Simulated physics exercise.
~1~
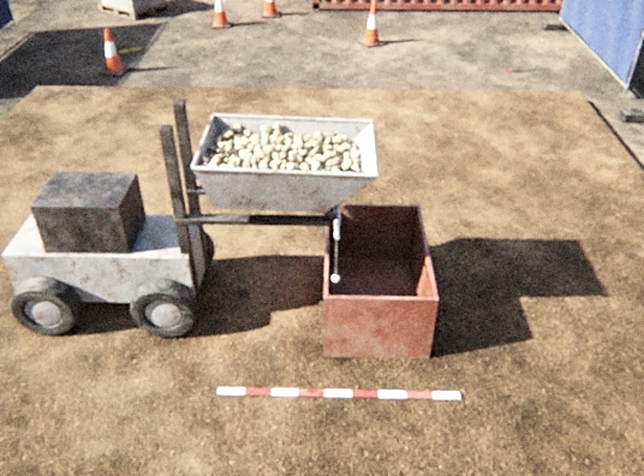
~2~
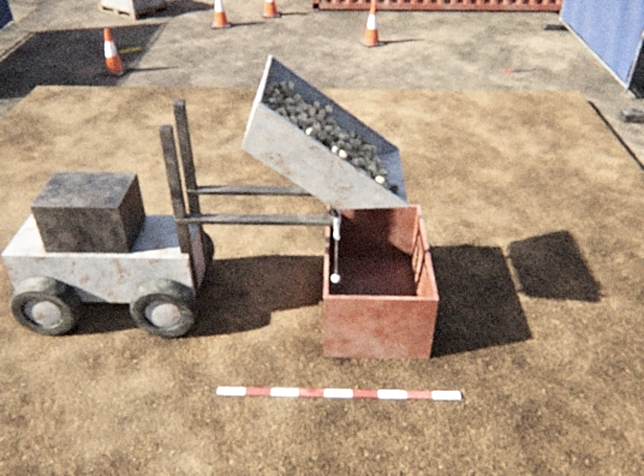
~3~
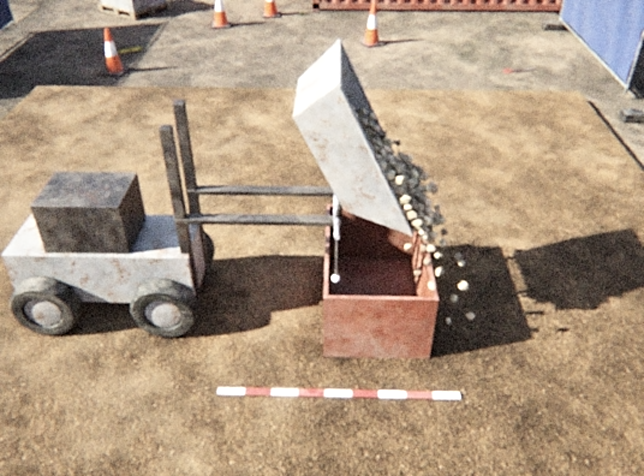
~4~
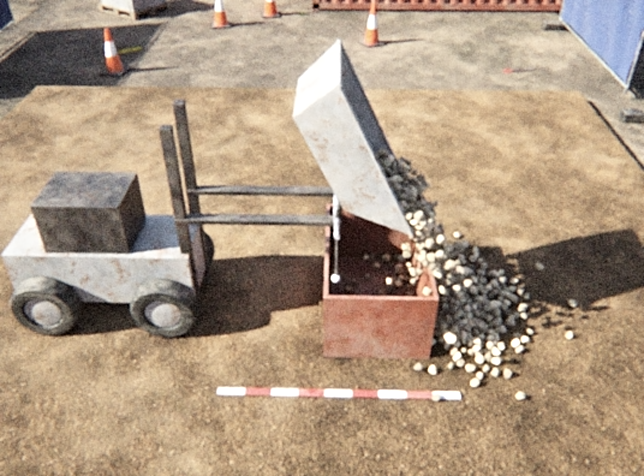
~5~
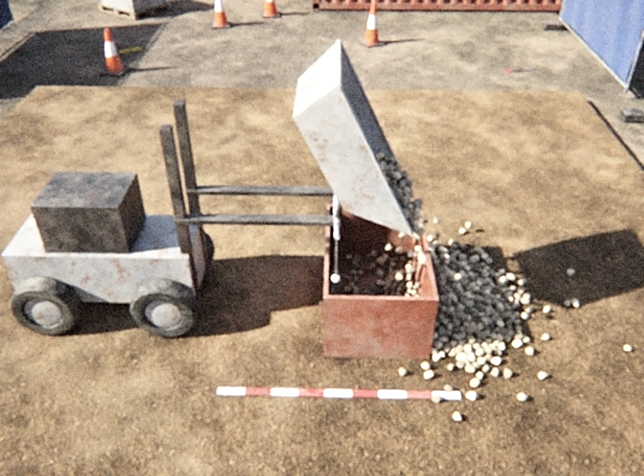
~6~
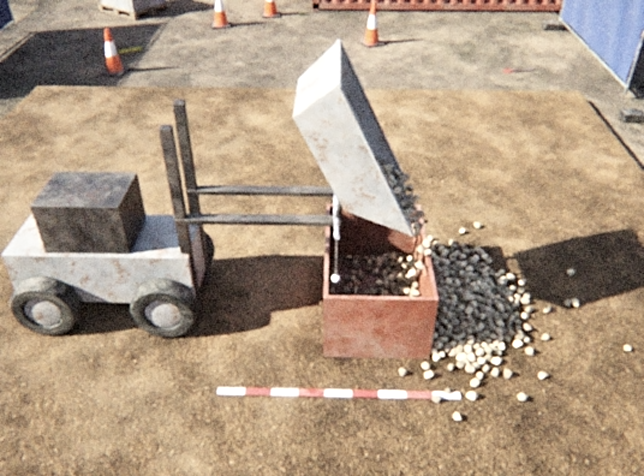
On a dirt yard, a fork truck tips stones, spilling most beside the red bin.
